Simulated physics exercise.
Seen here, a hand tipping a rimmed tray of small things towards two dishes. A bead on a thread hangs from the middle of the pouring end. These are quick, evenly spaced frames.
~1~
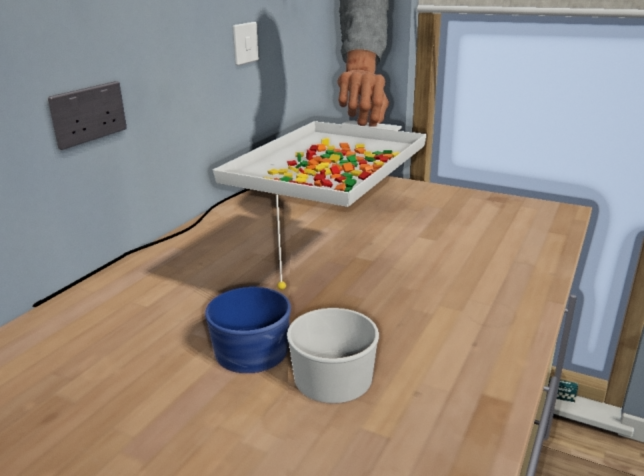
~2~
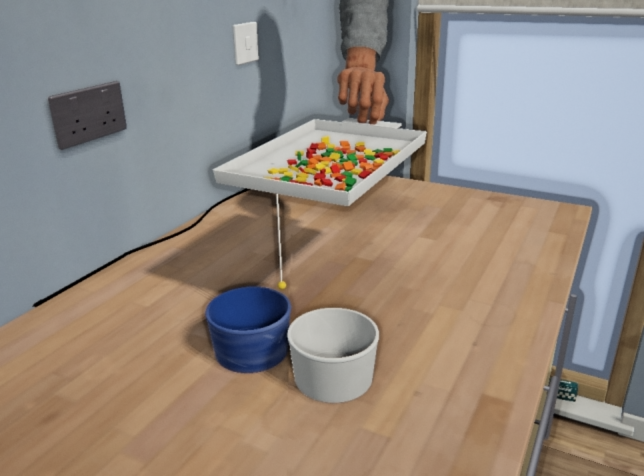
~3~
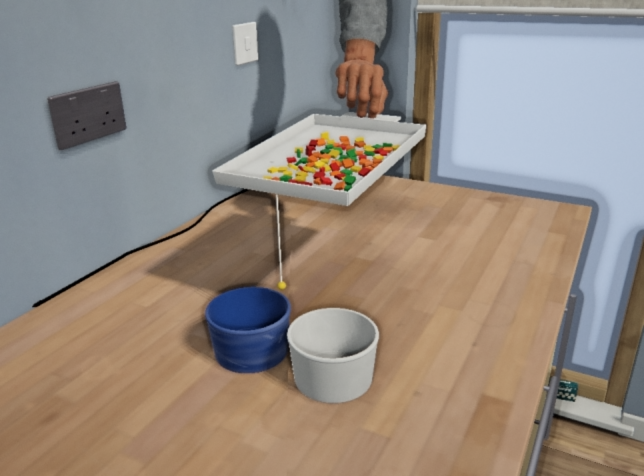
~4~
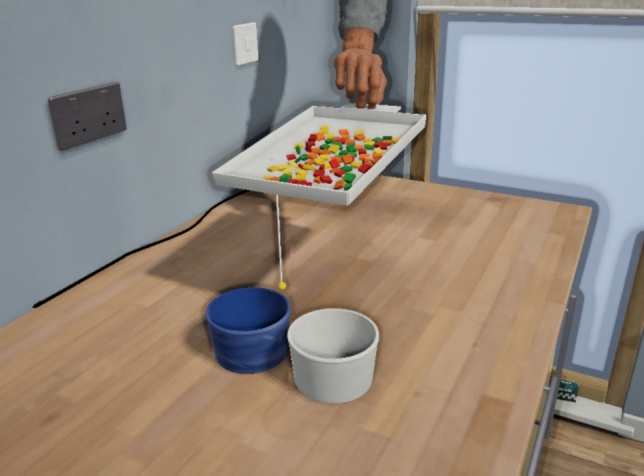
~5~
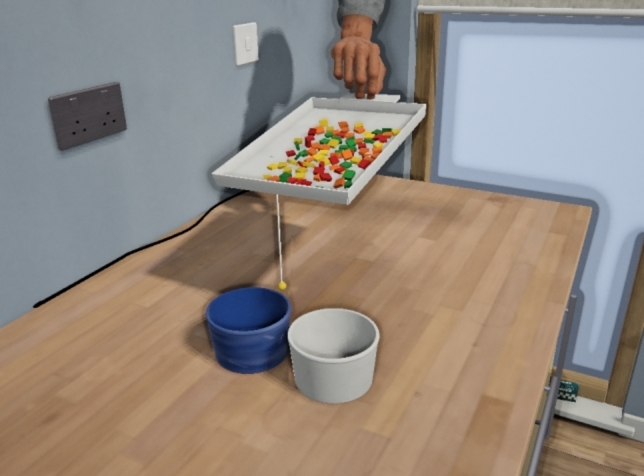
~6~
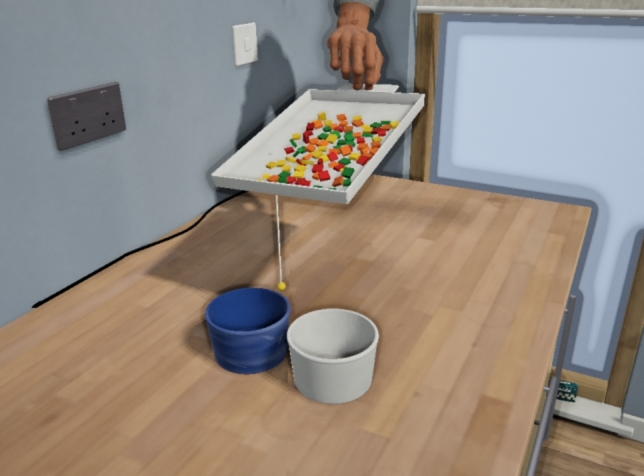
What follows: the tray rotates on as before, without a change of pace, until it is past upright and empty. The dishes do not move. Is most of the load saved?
In the dishes lies over half of it.
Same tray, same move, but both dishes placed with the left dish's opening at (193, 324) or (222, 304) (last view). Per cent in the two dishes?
In turn 30 and 90 in a hundred.
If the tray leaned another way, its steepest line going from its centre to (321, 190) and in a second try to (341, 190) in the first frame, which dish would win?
At the first place the right one, at the second right.
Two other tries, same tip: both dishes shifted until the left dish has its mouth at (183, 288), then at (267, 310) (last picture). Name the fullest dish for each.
At the first place the dish on the right, at the second the left one.
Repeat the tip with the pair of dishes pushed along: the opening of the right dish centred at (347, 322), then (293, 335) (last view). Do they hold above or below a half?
First under half, then above a half.
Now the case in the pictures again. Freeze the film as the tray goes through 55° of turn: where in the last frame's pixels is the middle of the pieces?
Near (276, 165).
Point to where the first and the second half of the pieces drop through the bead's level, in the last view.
At about (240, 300), then at (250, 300).
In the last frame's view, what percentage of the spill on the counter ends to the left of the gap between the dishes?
Close to 90 per cent.
Shortly afterwards, tray tipped steeply; the whole lot on the tray.
Next, tray tipped right over; all but a few on the tray; only a few in the left dish; only a few in the air.
Some moments later, tray tipped past a quarter turn; a little in the right dish; near two thirds in the left dish; near a third outside both.
In the end, tray tipped past a quarter turn; a little in the right dish; near two thirds in the left dish; near a third outside both.
